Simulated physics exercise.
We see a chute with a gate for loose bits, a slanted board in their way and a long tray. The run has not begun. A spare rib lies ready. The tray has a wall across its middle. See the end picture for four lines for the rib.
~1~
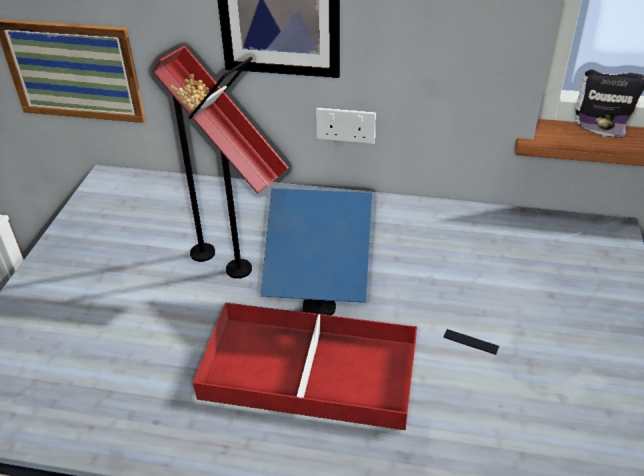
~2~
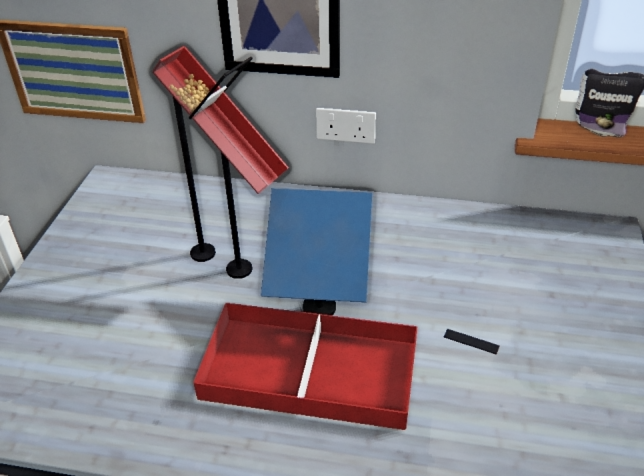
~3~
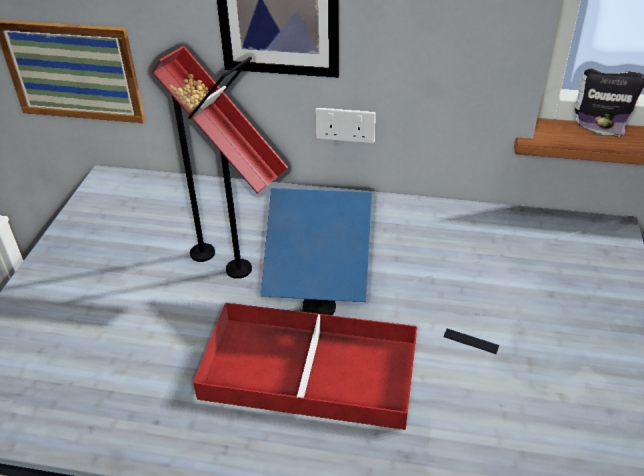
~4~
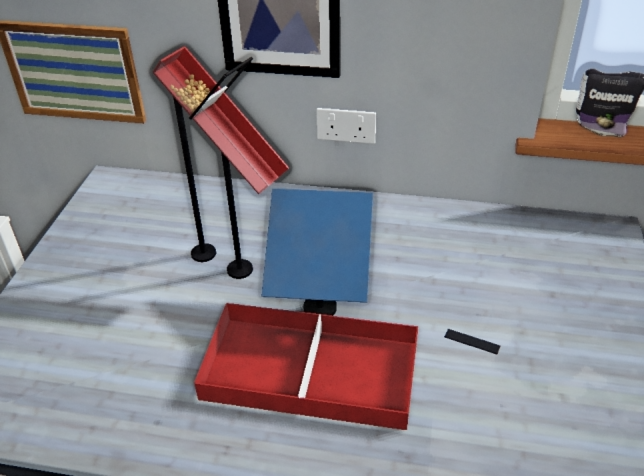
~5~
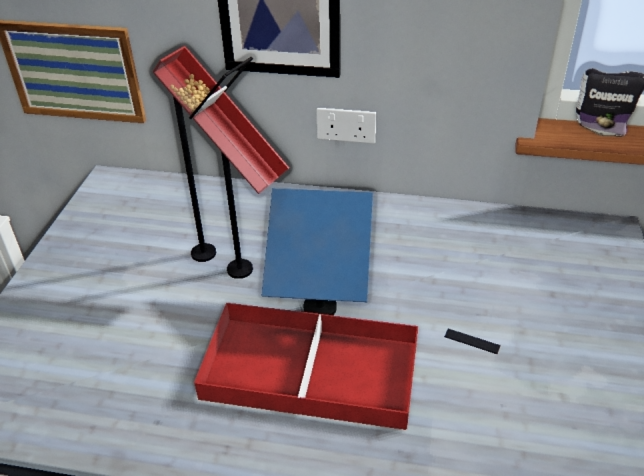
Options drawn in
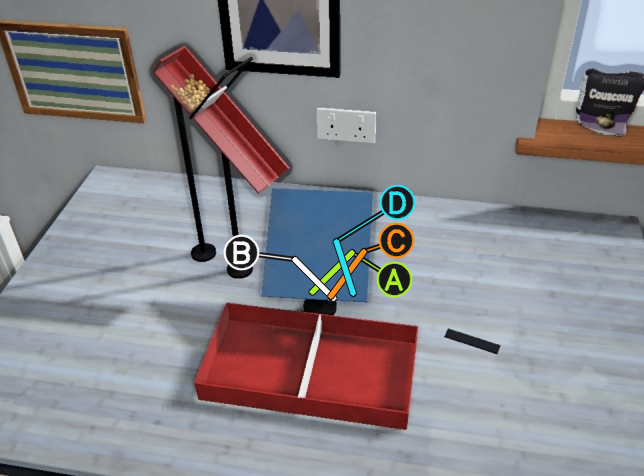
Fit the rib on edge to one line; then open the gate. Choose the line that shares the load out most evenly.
It is C.
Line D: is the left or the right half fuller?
Right.
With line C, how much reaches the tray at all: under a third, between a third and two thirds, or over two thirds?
It is over two thirds.
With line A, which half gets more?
More lands on the left.
On the marked copy, line A from (352, 252) to (312, 292); line B from (294, 259) to (333, 298); line C from (363, 251) to (330, 296); line D from (336, 241) to (353, 293).
With A, of what is caught, all but a few in the left half, only a few in the right.
With B, of what is caught, a small share in the left half, all but a few in the right.
With C, of what is caught, close to two thirds in the left half, close to a third in the right.
With D, of what is caught, a small share in the left half, the bulk in the right.
